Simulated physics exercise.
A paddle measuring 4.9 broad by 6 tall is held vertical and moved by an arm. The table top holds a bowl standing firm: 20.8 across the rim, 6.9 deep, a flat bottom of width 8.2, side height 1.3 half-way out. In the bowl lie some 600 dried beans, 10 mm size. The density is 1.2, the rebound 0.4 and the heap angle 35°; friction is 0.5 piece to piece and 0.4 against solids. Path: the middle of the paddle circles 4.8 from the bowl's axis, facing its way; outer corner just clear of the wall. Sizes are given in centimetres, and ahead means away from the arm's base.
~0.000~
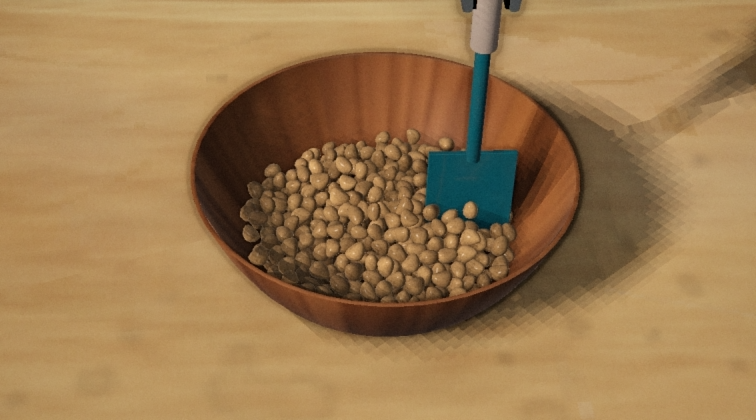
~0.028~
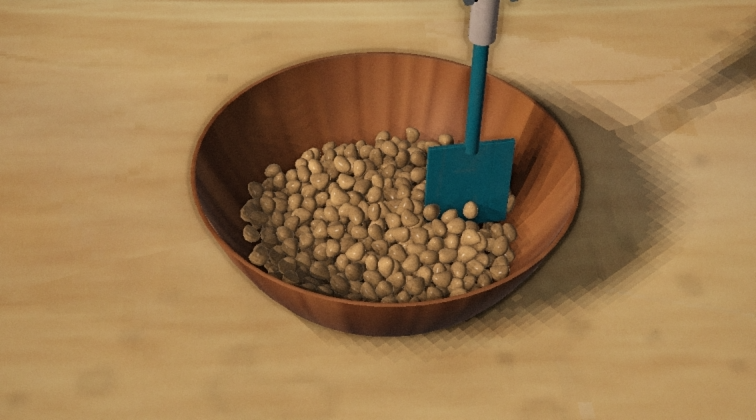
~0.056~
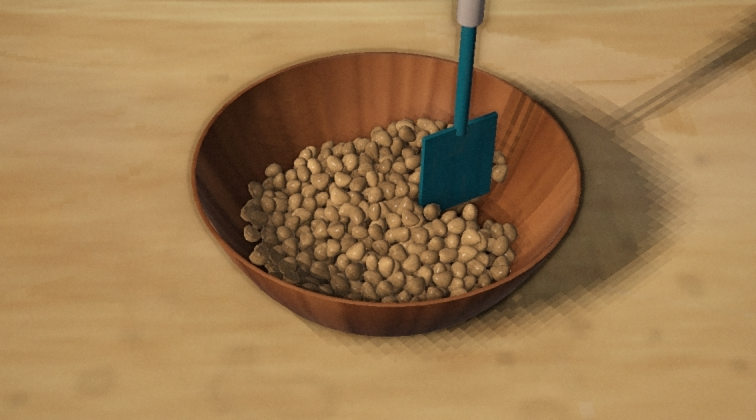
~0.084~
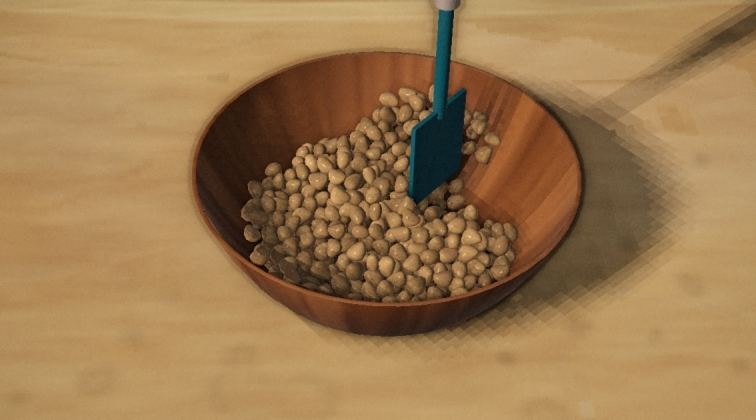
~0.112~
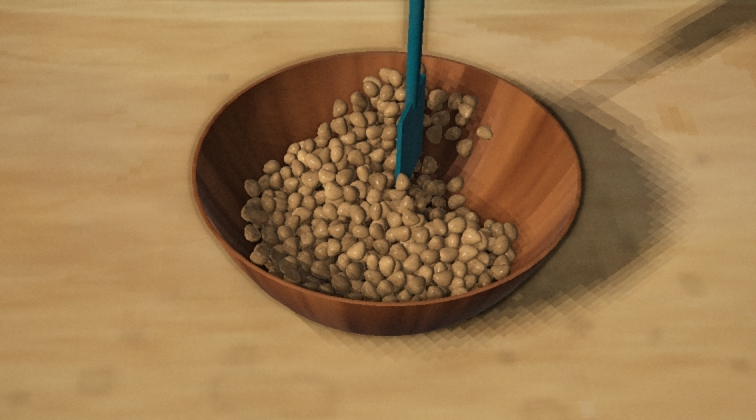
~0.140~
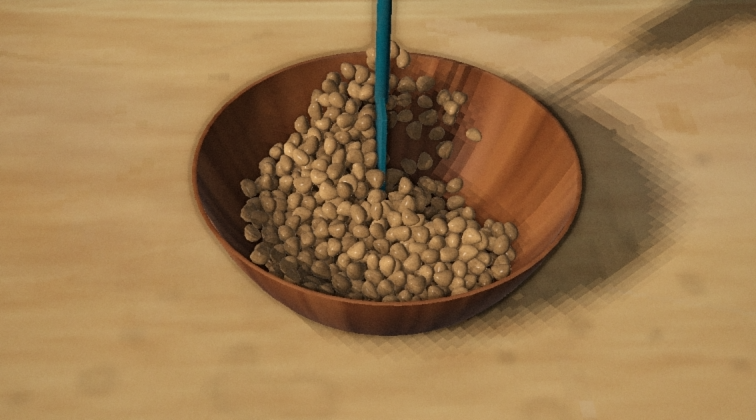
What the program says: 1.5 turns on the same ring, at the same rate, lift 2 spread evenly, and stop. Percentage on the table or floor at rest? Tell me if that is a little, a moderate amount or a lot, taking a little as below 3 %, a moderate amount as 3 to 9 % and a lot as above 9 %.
A lot, above 9 %.
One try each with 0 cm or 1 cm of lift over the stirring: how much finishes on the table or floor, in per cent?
Around 25 percent, then 15 percent.
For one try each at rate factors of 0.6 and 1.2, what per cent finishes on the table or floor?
I'd expect about 0 per cent, then about 20 per cent.
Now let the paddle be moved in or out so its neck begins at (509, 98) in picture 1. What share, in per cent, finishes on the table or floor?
About 0 %.
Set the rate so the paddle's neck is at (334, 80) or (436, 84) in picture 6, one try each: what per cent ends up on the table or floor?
About 20 and 0 %.
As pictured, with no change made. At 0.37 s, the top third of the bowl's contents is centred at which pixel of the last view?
Roughly at (411, 272).
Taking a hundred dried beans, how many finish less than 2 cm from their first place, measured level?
Around 25 per cent.
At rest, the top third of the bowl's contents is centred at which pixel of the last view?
The centre sits around (377, 185) in the last picture.
After 0.37 s, 264° round, highest piece 10 above the table; 575 in the bowl, 8 on the table or floor, 22 in flight or on the tool.
After 0.60 s, 78° round, highest piece 9 above the table; 535 in the bowl, 62 on the table or floor, 8 in flight or on the tool.
After 0.91 s, 180° round, highest piece 6 above the table; 531 in the bowl, 74 on the table or floor.
After 1.61 s, 180° round, highest piece 6 above the table; 531 in the bowl, 74 on the table or floor.
In the end, 531 in the bowl, 74 on the table or floor. That is 12 % on the table or floor.
